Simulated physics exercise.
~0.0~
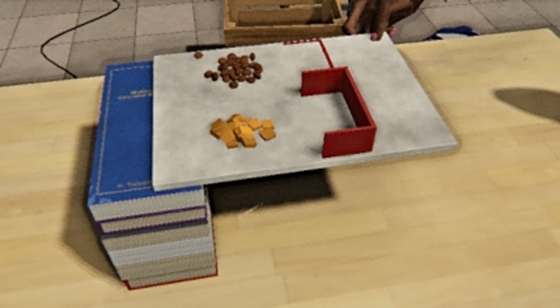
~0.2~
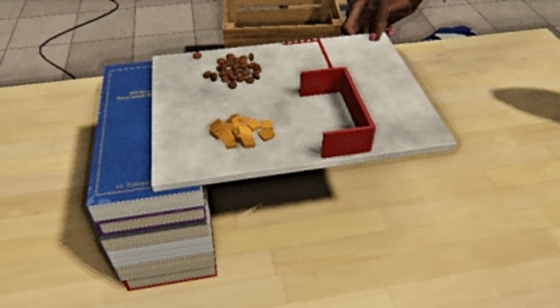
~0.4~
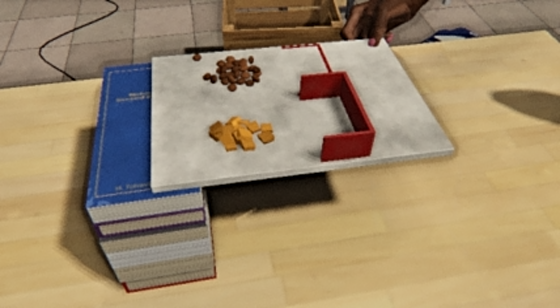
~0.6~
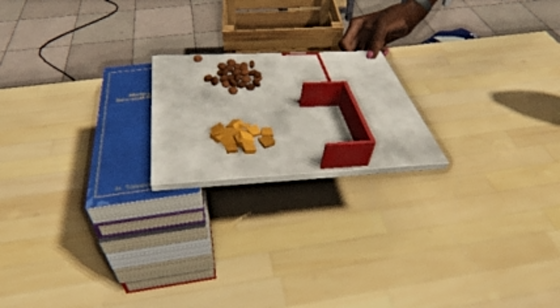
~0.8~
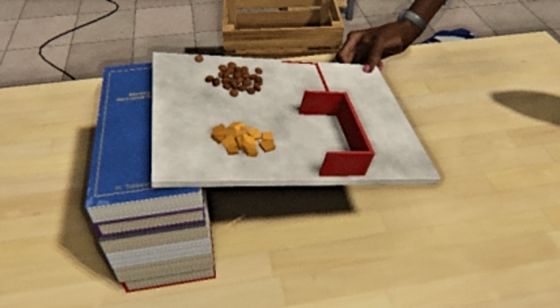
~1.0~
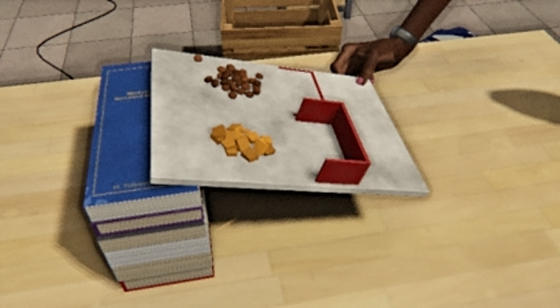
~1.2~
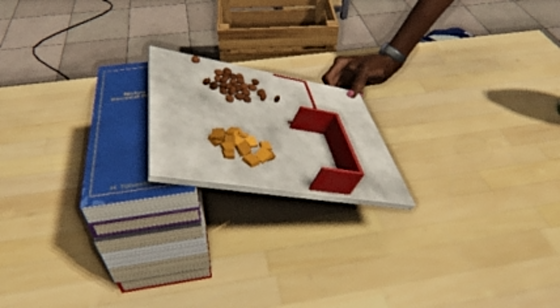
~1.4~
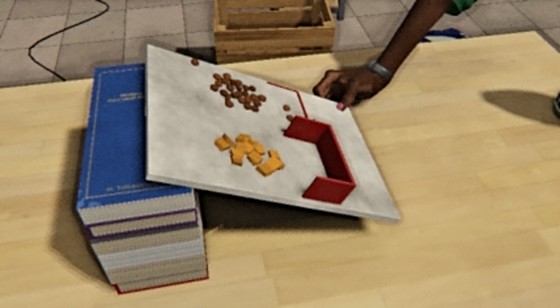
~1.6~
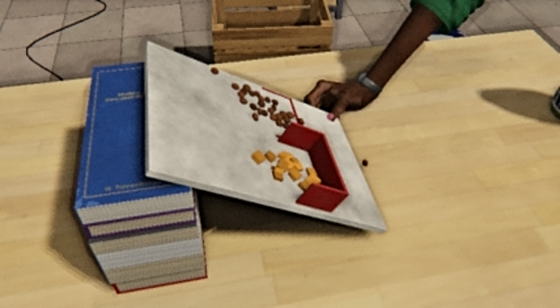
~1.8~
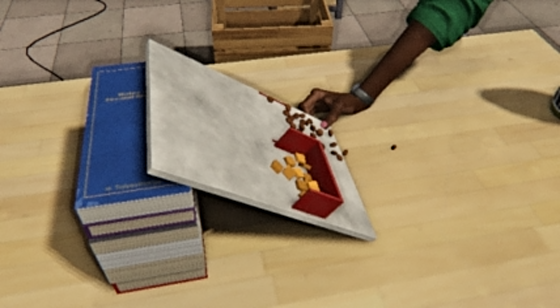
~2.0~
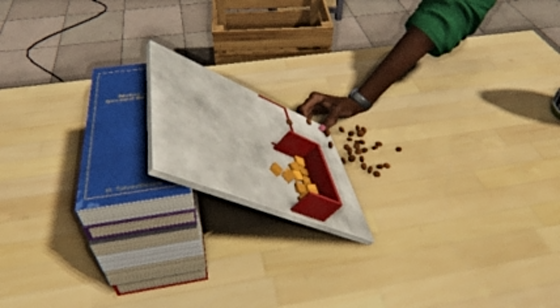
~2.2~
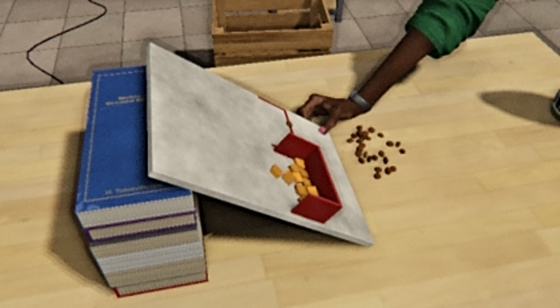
A hand lowers the board, sliding orange pieces into a red barrier while brown ones spill past.
